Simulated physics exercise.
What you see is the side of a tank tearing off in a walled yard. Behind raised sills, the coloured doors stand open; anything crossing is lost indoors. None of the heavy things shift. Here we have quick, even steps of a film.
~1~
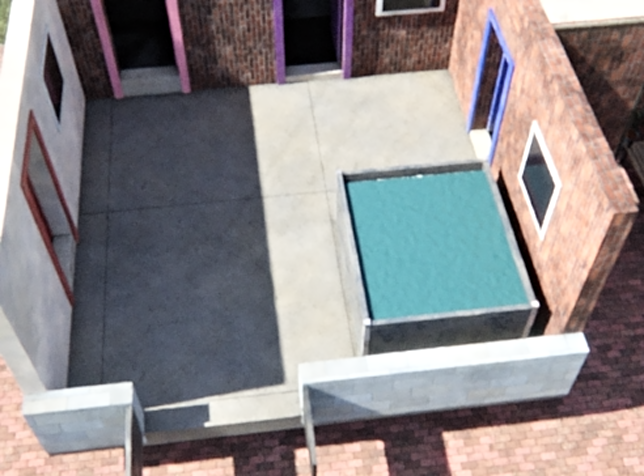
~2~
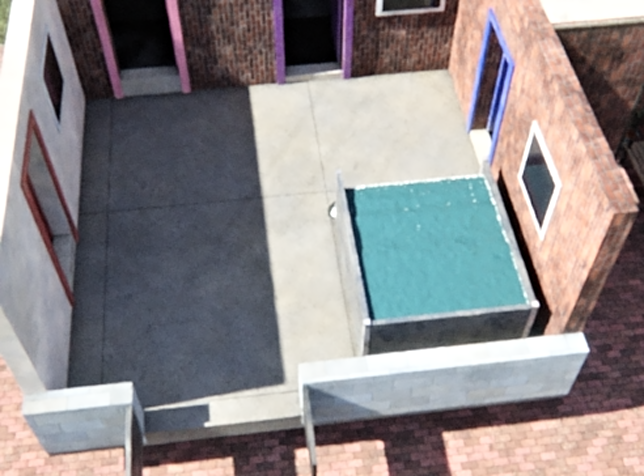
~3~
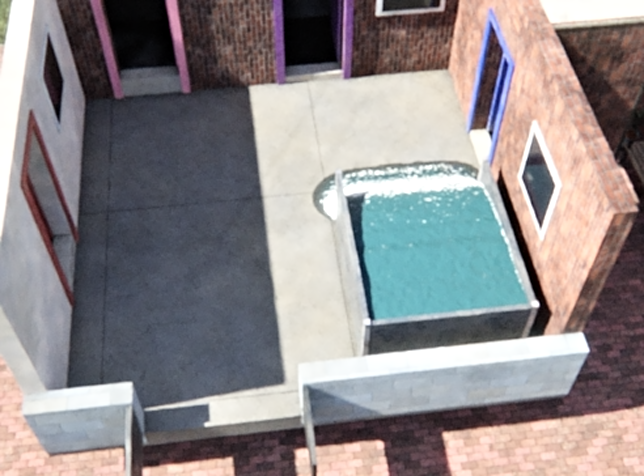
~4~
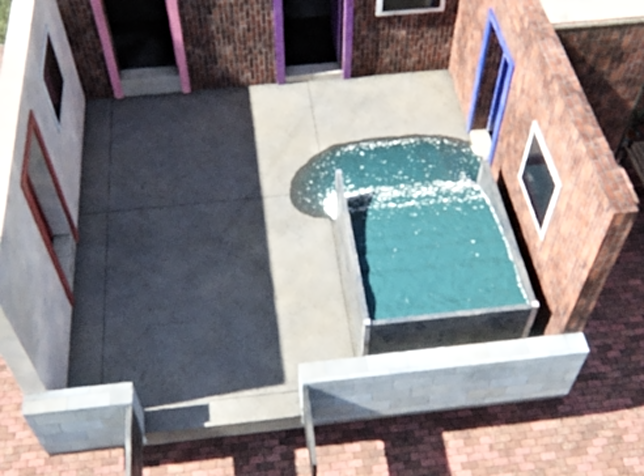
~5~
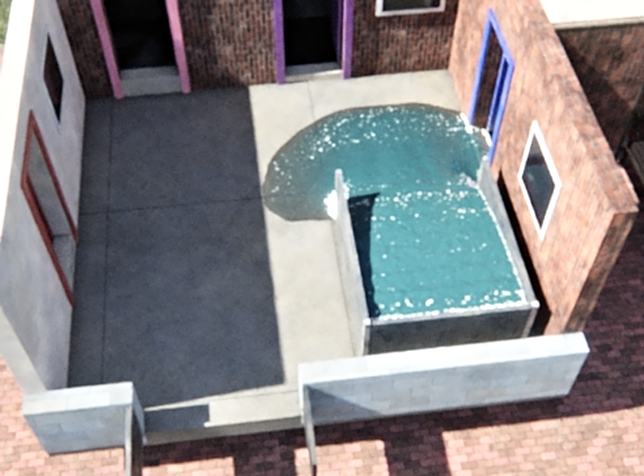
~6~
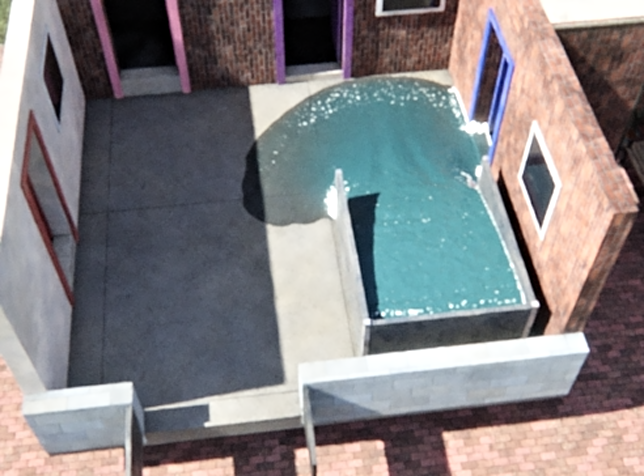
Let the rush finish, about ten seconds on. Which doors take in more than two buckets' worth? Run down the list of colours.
The pink door doesn't get too much water coming through. The purple door gets too much water coming through. The red door doesn't get too much water coming through. The blue door gets too much water coming through.
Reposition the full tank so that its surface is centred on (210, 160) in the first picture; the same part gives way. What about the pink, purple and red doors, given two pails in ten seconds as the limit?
Log: Pink door breaks the limit; purple door breaks the limit; red door misses the mark.
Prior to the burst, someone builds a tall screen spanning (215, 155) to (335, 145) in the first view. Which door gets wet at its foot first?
I say the blue-painted one.
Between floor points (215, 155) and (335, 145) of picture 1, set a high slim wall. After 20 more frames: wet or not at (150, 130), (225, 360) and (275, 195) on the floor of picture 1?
Results in sequence: Swamped / bone-dry / swamped.
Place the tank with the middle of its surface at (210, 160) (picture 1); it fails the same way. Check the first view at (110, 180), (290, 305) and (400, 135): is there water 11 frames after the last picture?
Check in sequence: Soaked through, still parched, soaked through.
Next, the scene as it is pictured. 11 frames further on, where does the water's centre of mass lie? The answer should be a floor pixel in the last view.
I reckon somewhere around (379, 172).
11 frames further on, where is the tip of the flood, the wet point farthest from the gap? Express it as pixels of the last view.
I'd put it around (86, 105).
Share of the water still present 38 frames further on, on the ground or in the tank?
I'd say around 80 per cent.
A moment on, water covers 40 % of the floor; the pink door not reached, the purple door over two buckets in, the red door not reached, the blue door over two buckets in.
Next, water covers 45 % of the floor; the pink door wet at the sill, nothing in, the purple door far over two buckets in, the red door not reached, the blue door far over two buckets in.
Then, water covers 55 % of the floor; the pink door wet at the sill, nothing in, the purple door far over two buckets in, the red door wet at the sill, nothing in, the blue door far over two buckets in.
Later, water covers 85 % of the floor; the pink door wet at the sill, nothing in, the purple door far over two buckets in, the red door wet at the sill, nothing in, the blue door far over two buckets in.
In the end, water covers 100 % of the floor; the pink door wet at the sill, nothing in, the purple door far over two buckets in, the red door wet at the sill, nothing in, the blue door far over two buckets in.
